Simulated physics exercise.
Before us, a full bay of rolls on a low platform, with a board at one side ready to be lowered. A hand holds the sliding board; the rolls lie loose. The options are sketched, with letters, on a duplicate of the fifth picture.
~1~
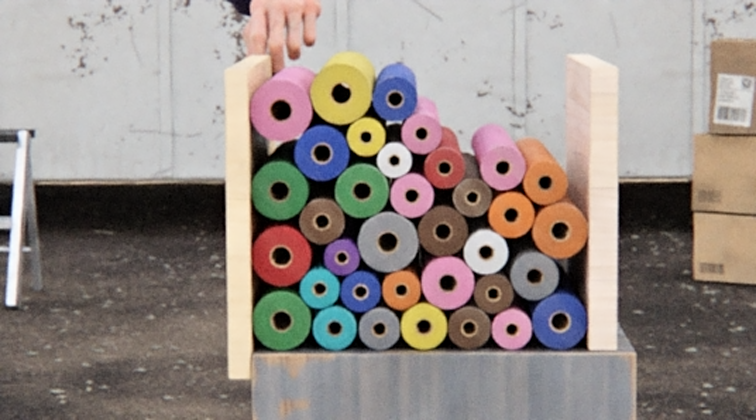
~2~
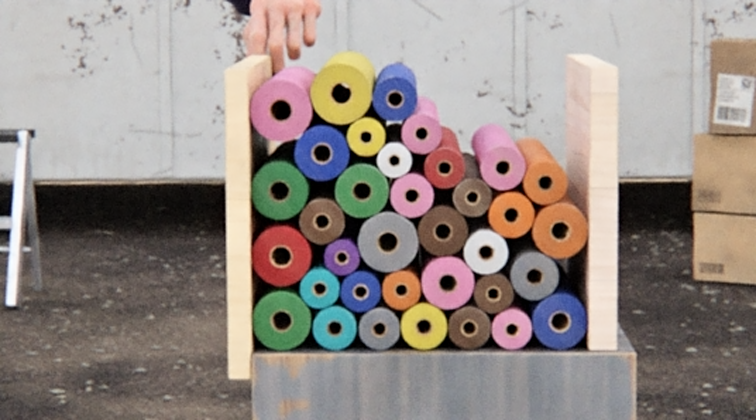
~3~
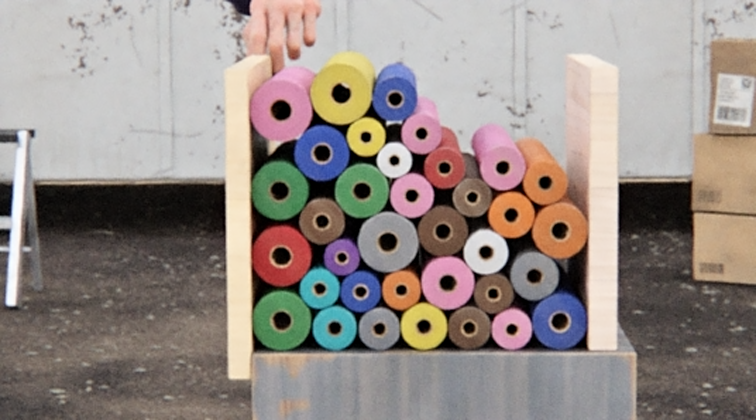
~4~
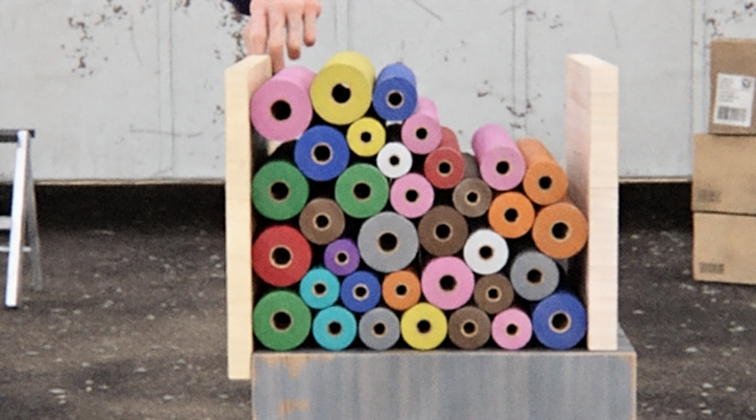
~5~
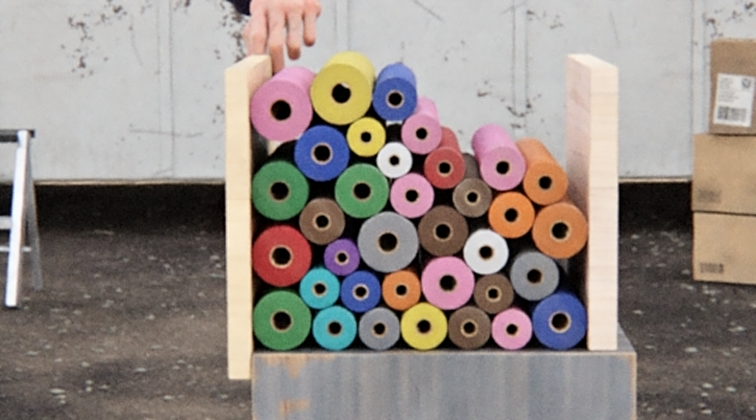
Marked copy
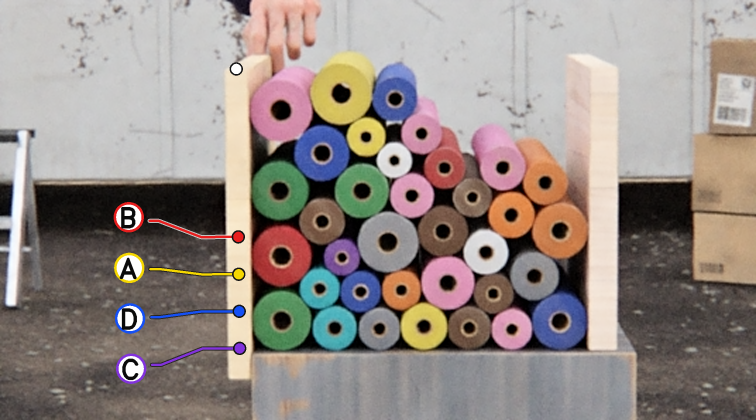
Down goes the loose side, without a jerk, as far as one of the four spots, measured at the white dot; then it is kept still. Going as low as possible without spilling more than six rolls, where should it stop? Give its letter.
It can be let down to A.
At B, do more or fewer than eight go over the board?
At B, fewer than eight.
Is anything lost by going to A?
Yes, at A.
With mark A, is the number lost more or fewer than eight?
It loses fewer than eight.
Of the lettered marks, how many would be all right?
Two of them.
On the marked copy, A at (239, 274); B at (238, 237); C at (240, 349); D at (239, 311); the white dot at (236, 69).
Following A. Soon after the start, top of the board (249, 157).
Later, top of the board (250, 259).
In the end, top of the board (251, 273), six out over the board.
As for the rest, B two out over the board; C more than six out over the board; D more than six out over the board.
